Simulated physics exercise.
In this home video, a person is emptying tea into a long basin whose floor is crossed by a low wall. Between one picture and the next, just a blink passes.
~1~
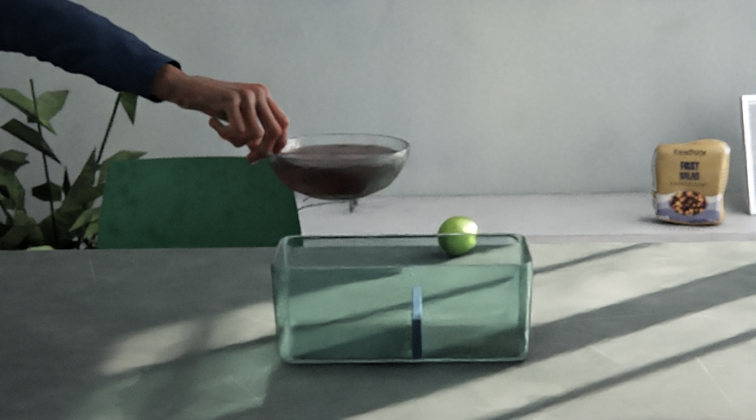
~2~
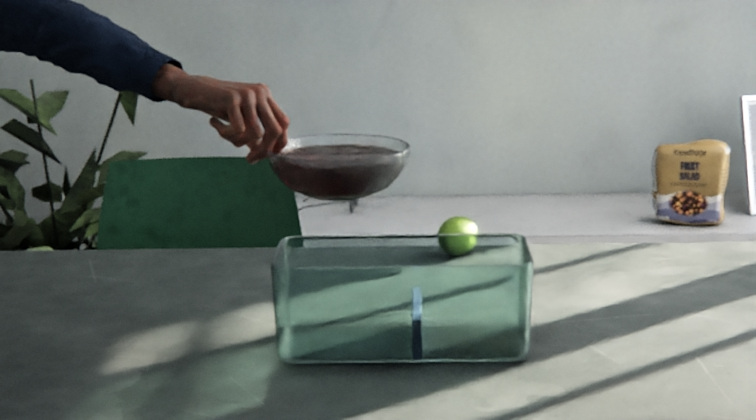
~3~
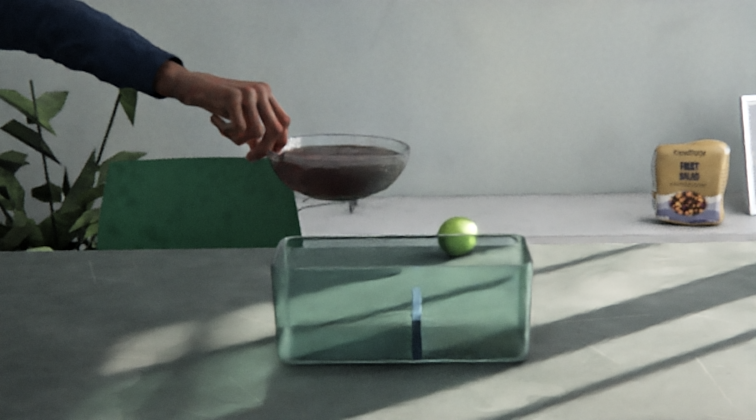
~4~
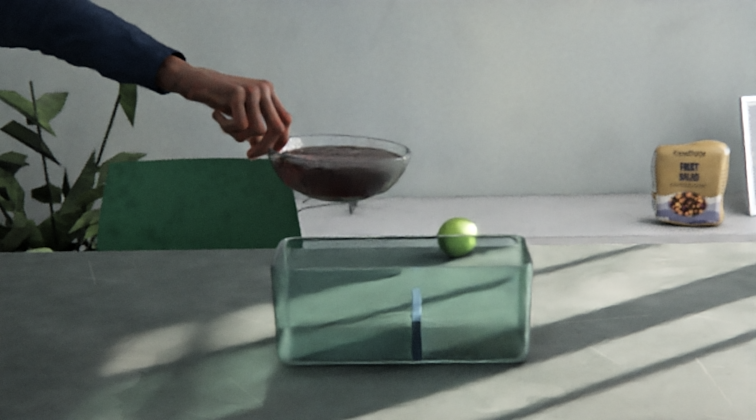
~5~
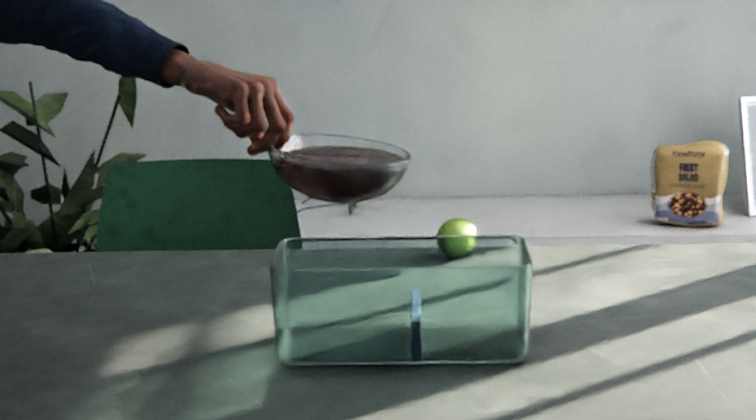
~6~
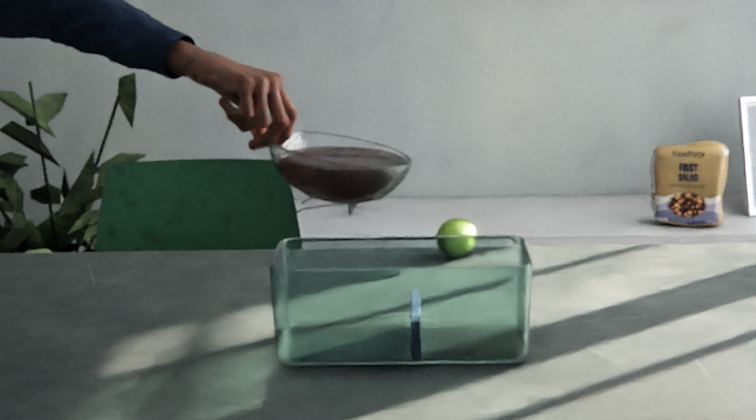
A hand holds a glass bowl of dark tea above a long basin, slowly tilting it right.
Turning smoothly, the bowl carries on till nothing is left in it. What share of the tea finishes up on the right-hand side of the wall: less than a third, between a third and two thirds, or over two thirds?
Over two thirds.
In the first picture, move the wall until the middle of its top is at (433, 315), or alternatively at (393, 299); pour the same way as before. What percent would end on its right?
It works out to around 65 per cent for the first and around 95 per cent for the second.
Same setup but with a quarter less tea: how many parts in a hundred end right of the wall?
About 80 per cent.
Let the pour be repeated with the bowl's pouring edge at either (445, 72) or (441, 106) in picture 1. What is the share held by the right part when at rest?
About 75 per cent, then about 80 per cent.
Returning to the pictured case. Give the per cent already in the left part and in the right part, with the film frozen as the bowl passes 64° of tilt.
0 % left, 45 % right.
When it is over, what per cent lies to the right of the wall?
Around 85 %.
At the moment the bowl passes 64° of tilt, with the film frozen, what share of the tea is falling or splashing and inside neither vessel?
Roughly 30 percent.
A moment on, the bowl is tipped part way and 25 per cent is still to pour, 0 is left of the wall and 43 right of it.
Next, the bowl is tipped on its side and 0 per cent is still to pour, 14 is left of the wall and 85 right of it.
Then the bowl is tipped right over and 0 per cent is still to pour, 15 is left of the wall and 85 right of it.
Later the bowl is tipped right over and 0 per cent is still to pour, 15 is left of the wall and 85 right of it.
In the end 15 per cent lies left of the wall, 85 right of it and 0 outside.
